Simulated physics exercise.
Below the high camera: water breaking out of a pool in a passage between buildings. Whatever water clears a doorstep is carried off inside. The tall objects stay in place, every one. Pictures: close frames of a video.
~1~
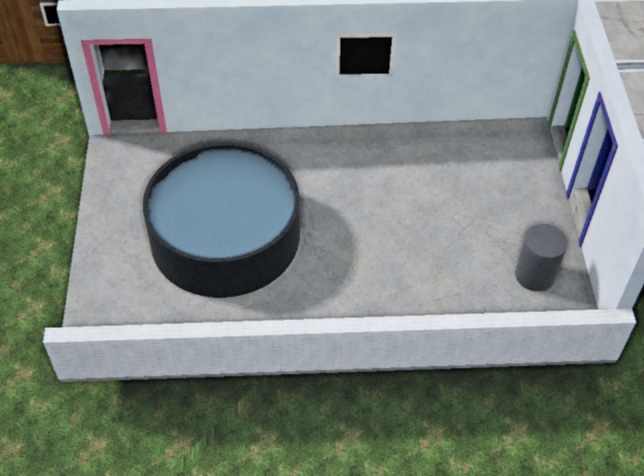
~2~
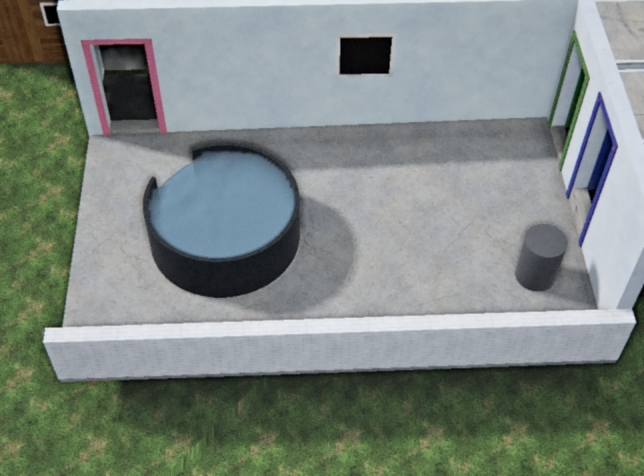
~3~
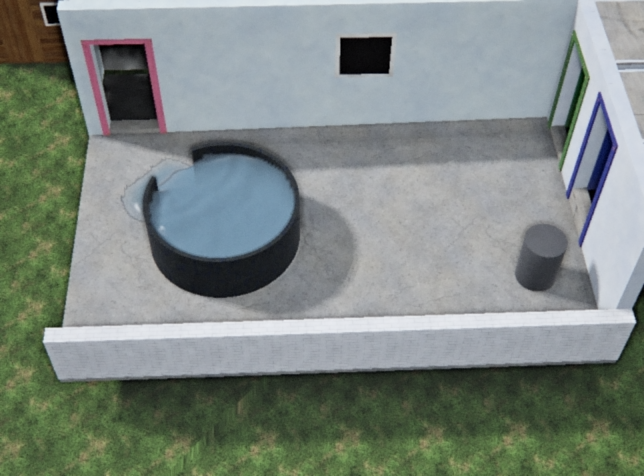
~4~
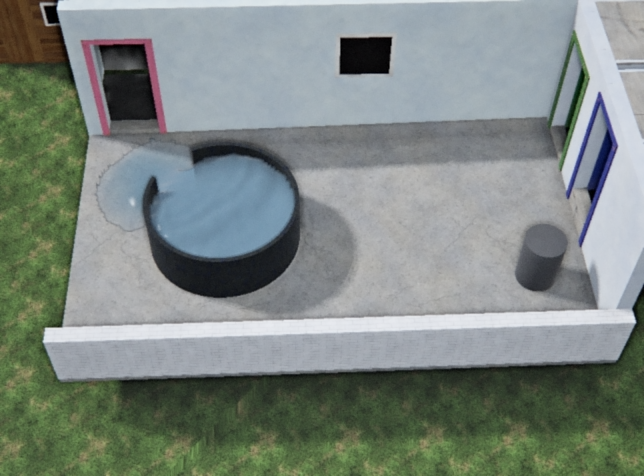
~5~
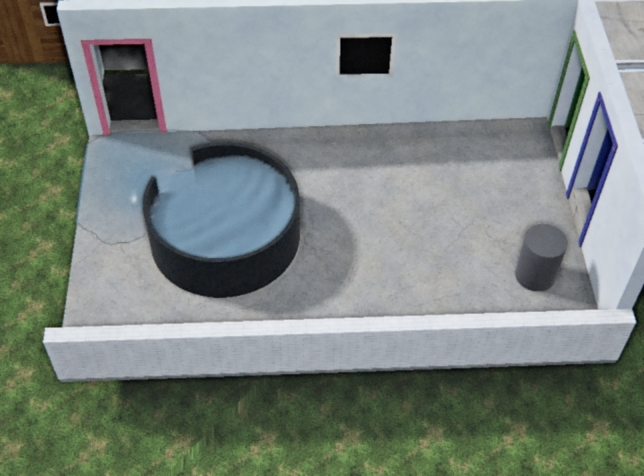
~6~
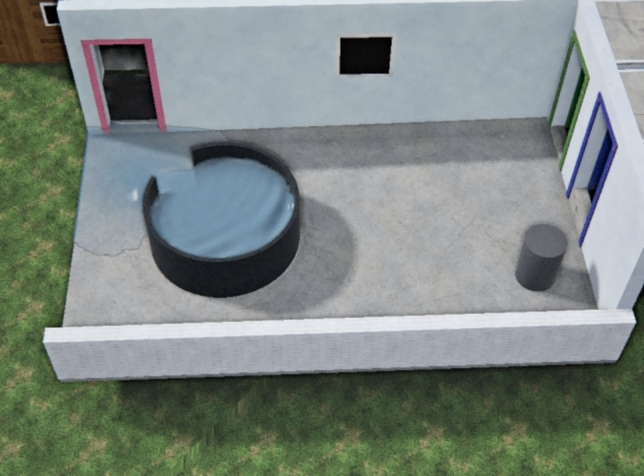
A round dark pool in a walled yard opening at its far side, water pouring out and spreading over the grey paving.
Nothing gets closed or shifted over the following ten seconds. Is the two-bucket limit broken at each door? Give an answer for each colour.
Blue door: Limit kept, green door: Limit kept, pink door: Limit broken.
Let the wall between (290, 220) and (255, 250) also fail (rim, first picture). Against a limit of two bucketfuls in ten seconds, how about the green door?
In that case green door ends up above.
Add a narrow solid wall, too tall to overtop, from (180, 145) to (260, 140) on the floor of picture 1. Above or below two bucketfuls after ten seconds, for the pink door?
The pink door exceeds the limit.
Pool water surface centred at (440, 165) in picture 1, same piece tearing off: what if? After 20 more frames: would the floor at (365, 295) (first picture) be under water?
Outcome at that point: Left alone.
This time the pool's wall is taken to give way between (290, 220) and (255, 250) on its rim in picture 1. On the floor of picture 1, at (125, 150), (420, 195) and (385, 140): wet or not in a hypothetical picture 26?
As listed: No water, no water, free of water.
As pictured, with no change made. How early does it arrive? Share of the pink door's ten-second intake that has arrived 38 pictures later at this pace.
Close to 95 out of every hundred.
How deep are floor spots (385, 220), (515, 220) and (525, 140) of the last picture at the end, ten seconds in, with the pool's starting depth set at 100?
Roughly 2 per cent, 0 per cent and 0 per cent.
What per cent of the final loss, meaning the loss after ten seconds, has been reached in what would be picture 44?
Near 80 in a hundred, I reckon.
A moment on, water covers 15 % of the floor; the blue door not reached, the green door not reached, the pink door far over two buckets in.
Next, water covers 20 % of the floor; the blue door not reached, the green door not reached, the pink door far over two buckets in.
Then, water covers 25 % of the floor; the blue door not reached, the green door not reached, the pink door far over two buckets in.
Later, water covers 25 % of the floor; the blue door not reached, the green door not reached, the pink door far over two buckets in.
In the end, water covers 30 % of the floor; the blue door not reached, the green door not reached, the pink door far over two buckets in.
